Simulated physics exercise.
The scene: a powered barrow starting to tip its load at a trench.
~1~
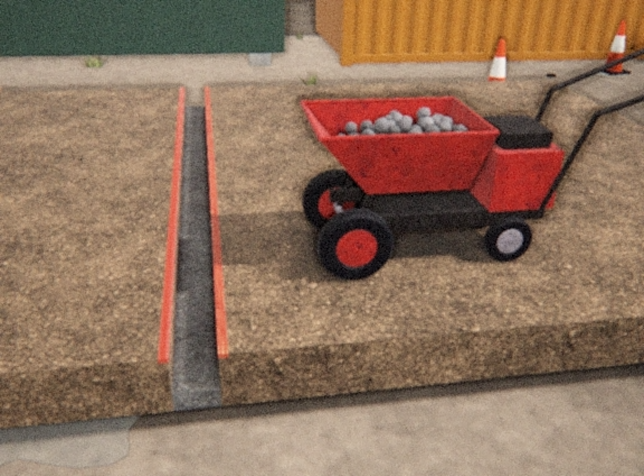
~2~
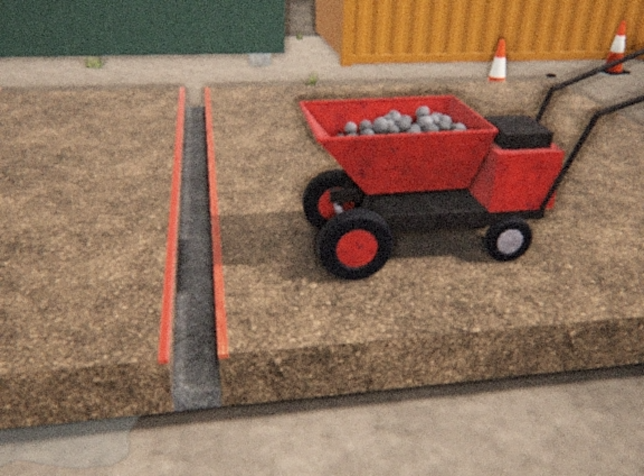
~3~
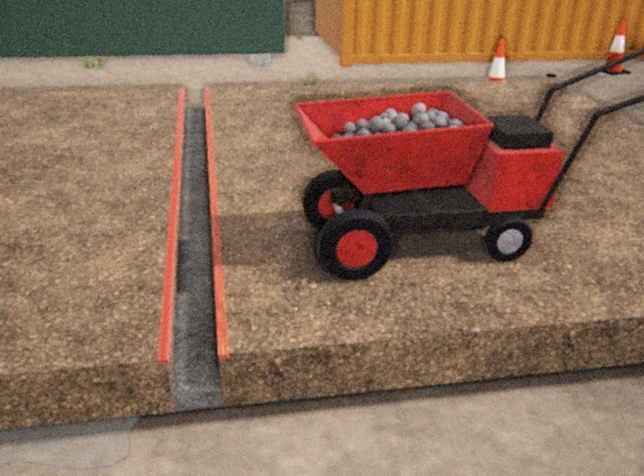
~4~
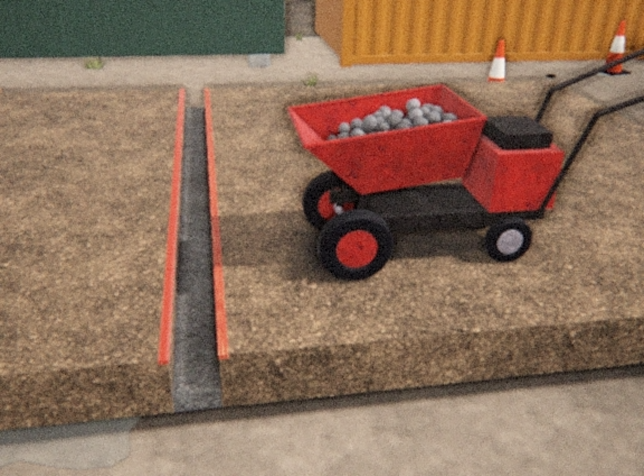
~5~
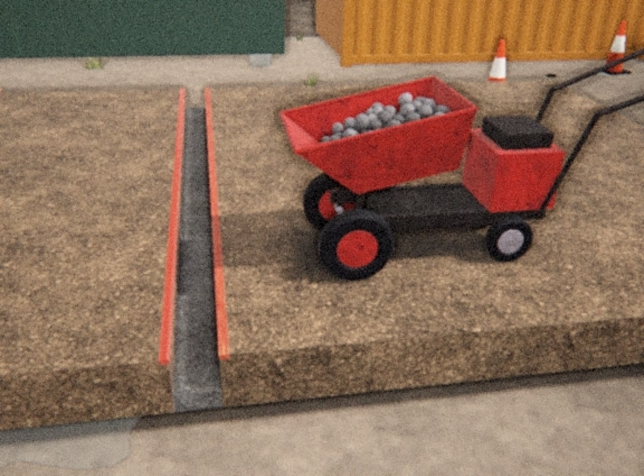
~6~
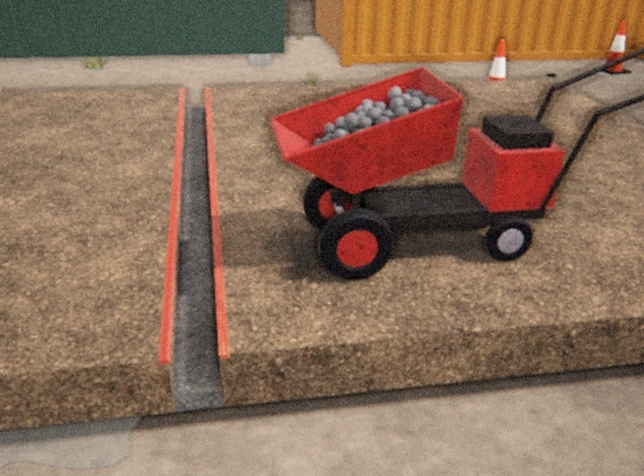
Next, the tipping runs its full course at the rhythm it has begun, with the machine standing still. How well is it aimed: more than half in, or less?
Between the edges lies over half of the load.
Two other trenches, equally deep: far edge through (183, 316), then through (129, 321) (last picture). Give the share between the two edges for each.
Near 50 % and 100 %.
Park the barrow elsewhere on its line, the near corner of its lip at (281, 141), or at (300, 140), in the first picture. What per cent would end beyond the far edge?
Near 60 % and 40 %.
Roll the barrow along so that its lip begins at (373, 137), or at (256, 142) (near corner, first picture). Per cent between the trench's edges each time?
In turn 40 and 10 in a hundred.
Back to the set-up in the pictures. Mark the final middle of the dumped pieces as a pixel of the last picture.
Around (194, 271).
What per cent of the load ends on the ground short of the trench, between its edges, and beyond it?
About: Short 10, between 75, beyond 15 per cent.
Shortly afterwards, skip tipped steeply; the whole lot in the skip.
Next, skip tipped right over; the bulk in the skip; only a few short of the trench; a little in or heaped over the trench; only a few falling.
Some moments later, skip tipped right over; near a quarter in the skip; a little short of the trench; near two thirds in or heaped over the trench; a little beyond it.
In the end, skip tipped right over; a little short of the trench; the bulk in or heaped over the trench; a little beyond it.
